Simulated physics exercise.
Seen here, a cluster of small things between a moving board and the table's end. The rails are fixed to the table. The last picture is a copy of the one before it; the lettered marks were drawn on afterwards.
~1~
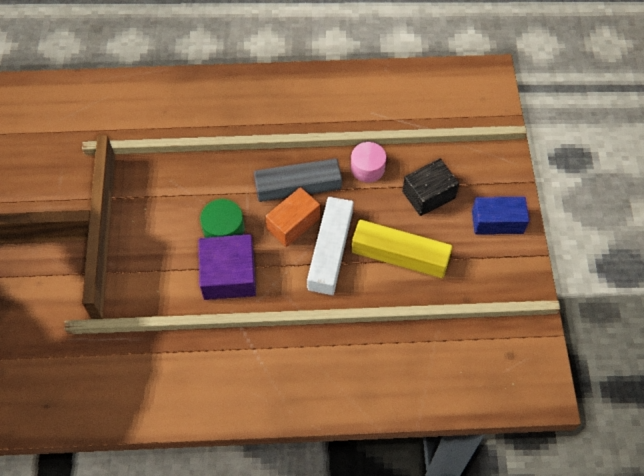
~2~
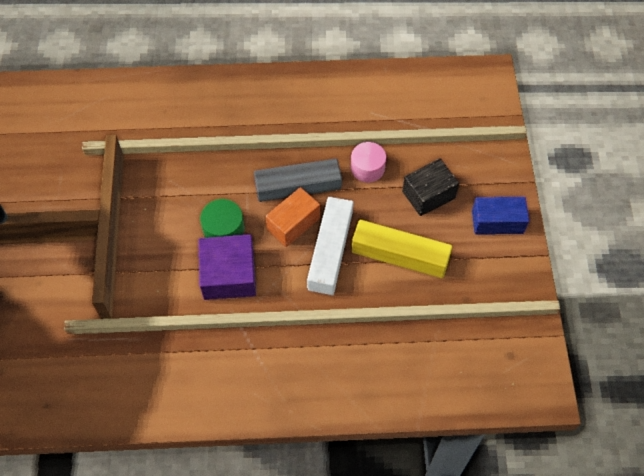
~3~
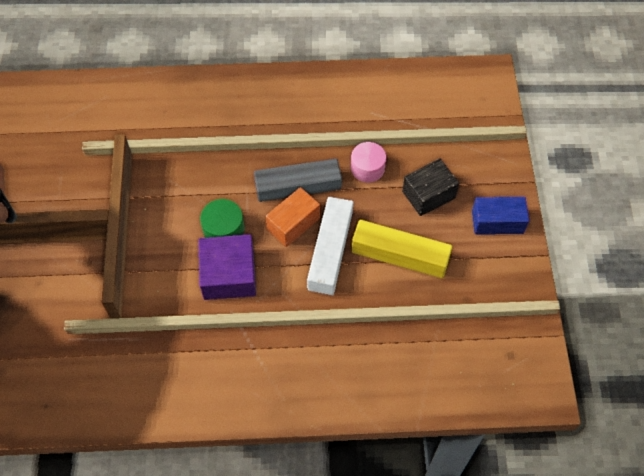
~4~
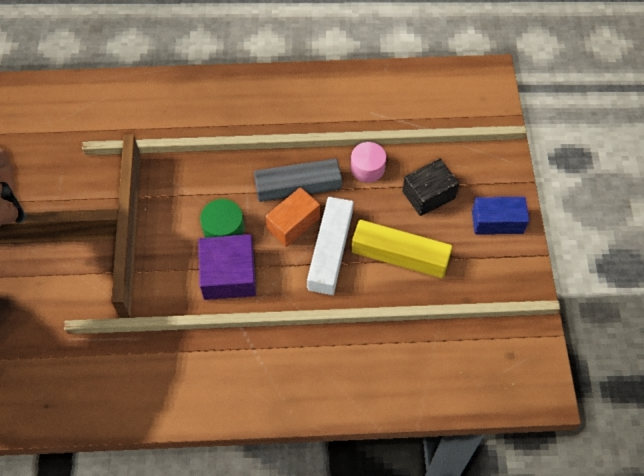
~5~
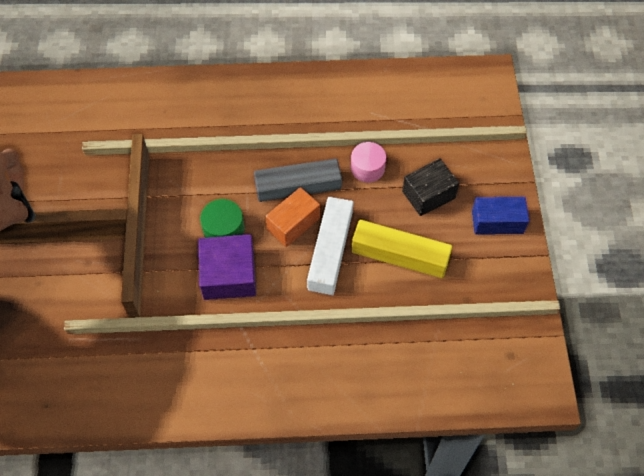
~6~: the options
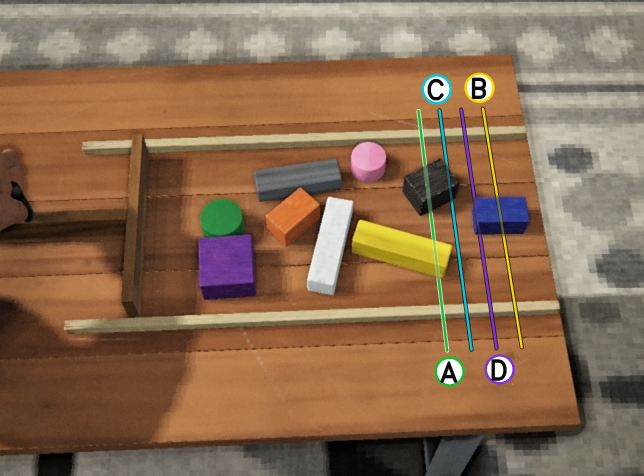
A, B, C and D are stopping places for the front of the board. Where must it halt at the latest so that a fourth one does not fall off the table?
No farther than C.
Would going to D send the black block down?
By then, yes.
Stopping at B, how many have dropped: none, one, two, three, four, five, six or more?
Six or more.
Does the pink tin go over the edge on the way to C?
No.
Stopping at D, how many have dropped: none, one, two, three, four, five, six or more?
Four.
On the marked copy, A at (432, 222); B at (501, 219); C at (454, 221); D at (478, 220).
Taking C. A third of the way, board (249, 209); purple block (283, 266); white bar (338, 246).
Two thirds of the way, board (365, 204); yellow stick (513, 256); blue block (506, 217).
When it is over, board (454, 201); black block over the edge; blue block over the edge; three fallen.
As for the rest, A is within the limit but short; B drops six; D drops four.
